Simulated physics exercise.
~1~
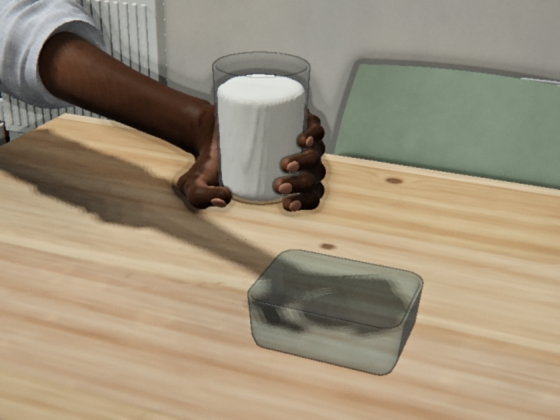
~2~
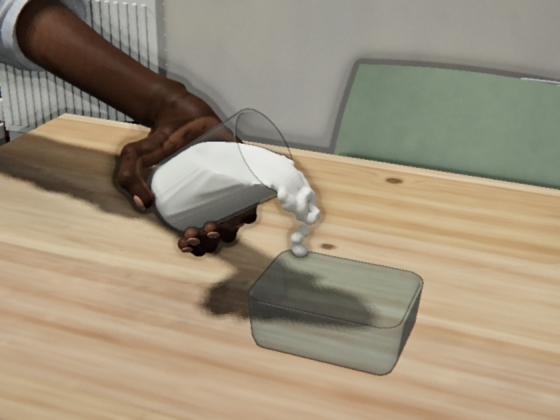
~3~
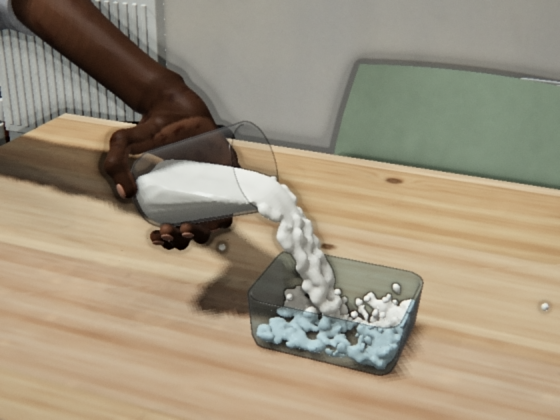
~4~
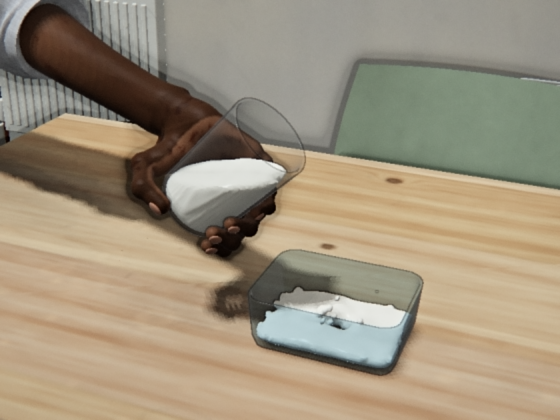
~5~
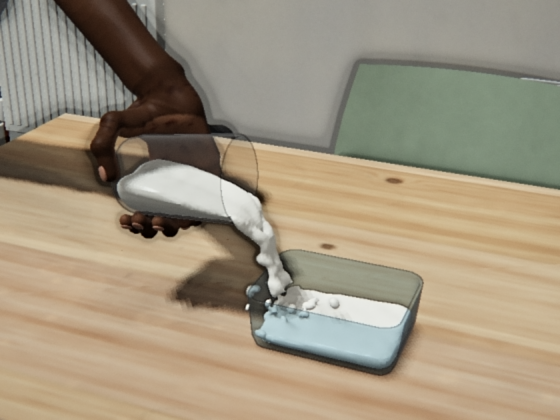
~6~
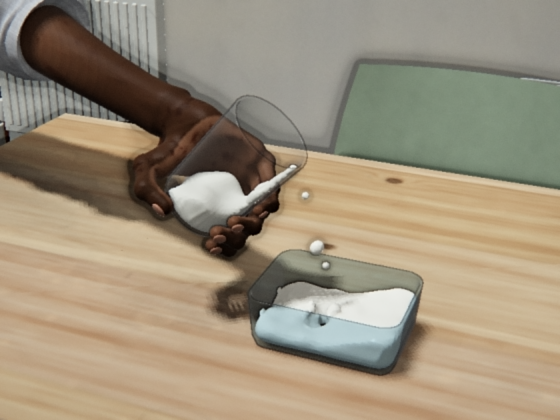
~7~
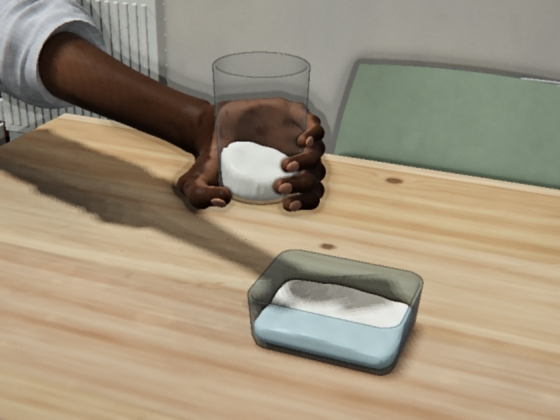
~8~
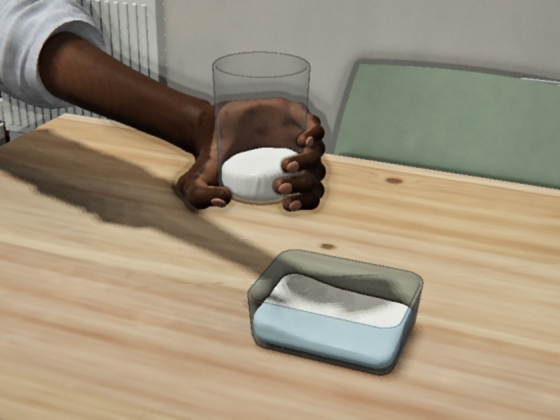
A hand tipped a drinking glass of milk over a clear oblong tub on a wooden table, eased back, then tilted further to pour again before setting it upright, leaving the tub partly filled and some milk still in the glass.
